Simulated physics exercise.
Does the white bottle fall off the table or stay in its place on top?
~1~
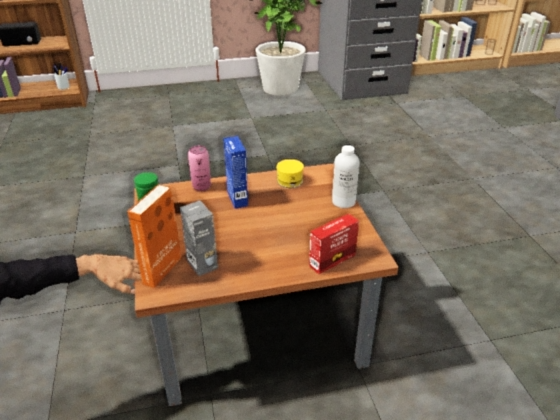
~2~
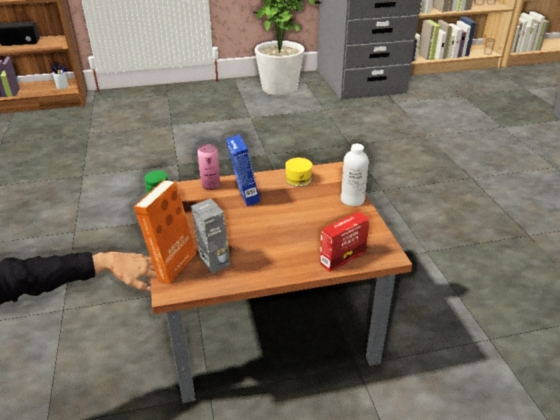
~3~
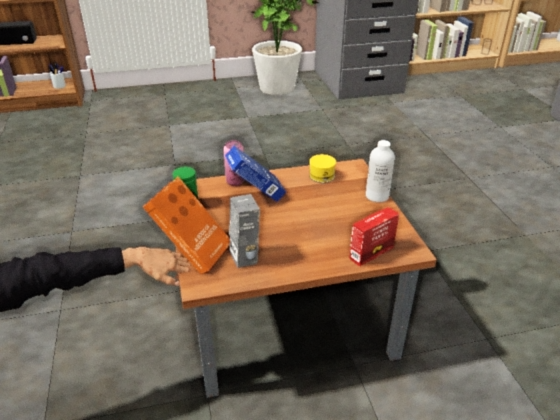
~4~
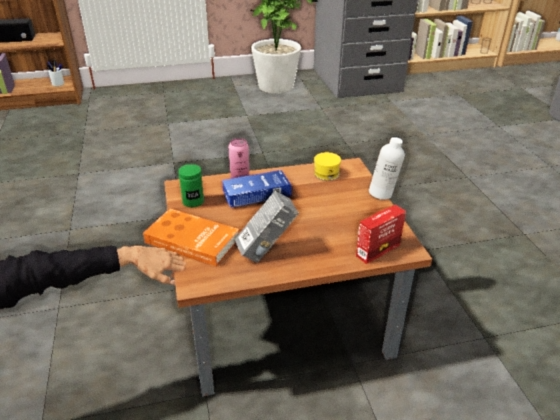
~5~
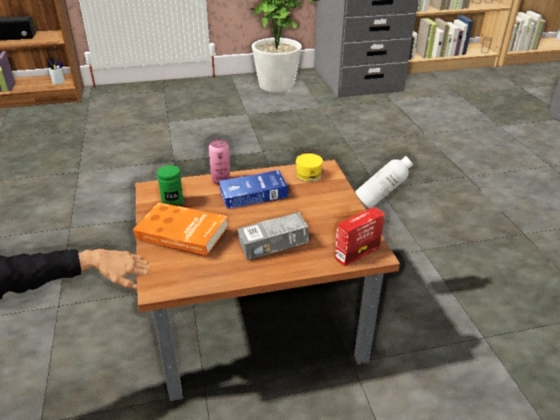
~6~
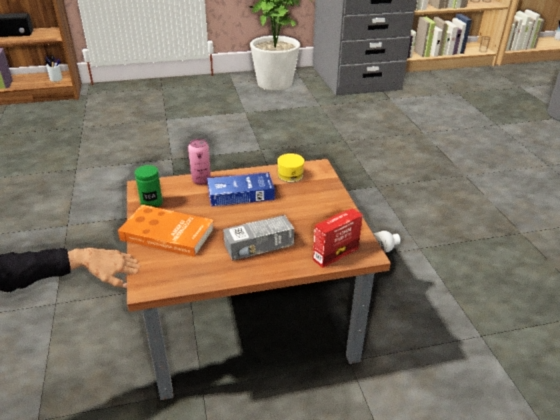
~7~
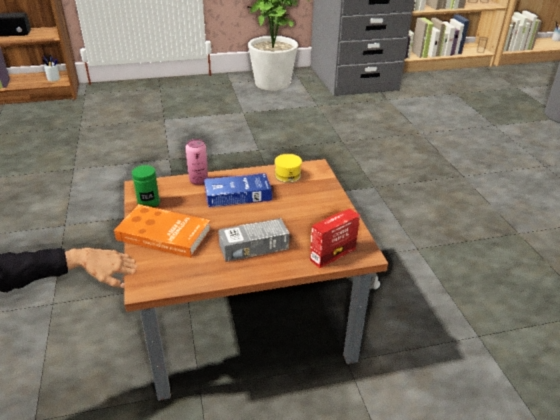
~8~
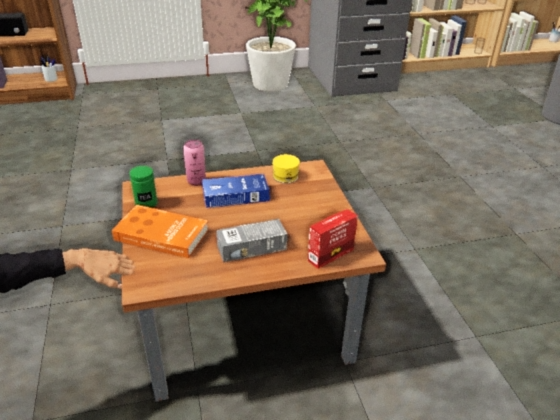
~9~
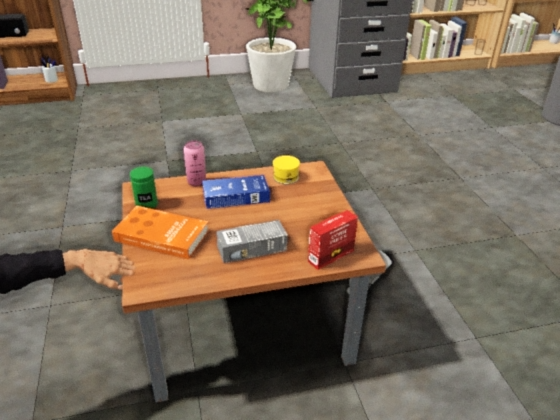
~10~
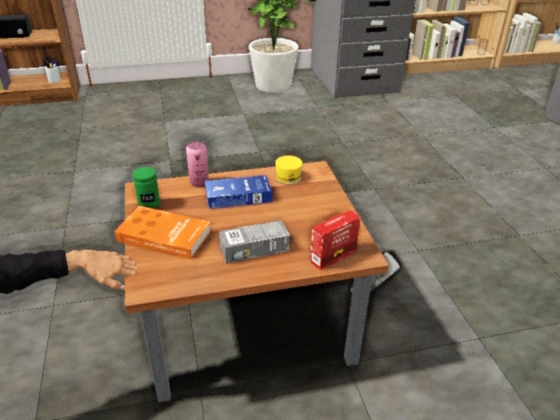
The white bottle falls off. It tips over the right side of the table and drops to the floor.
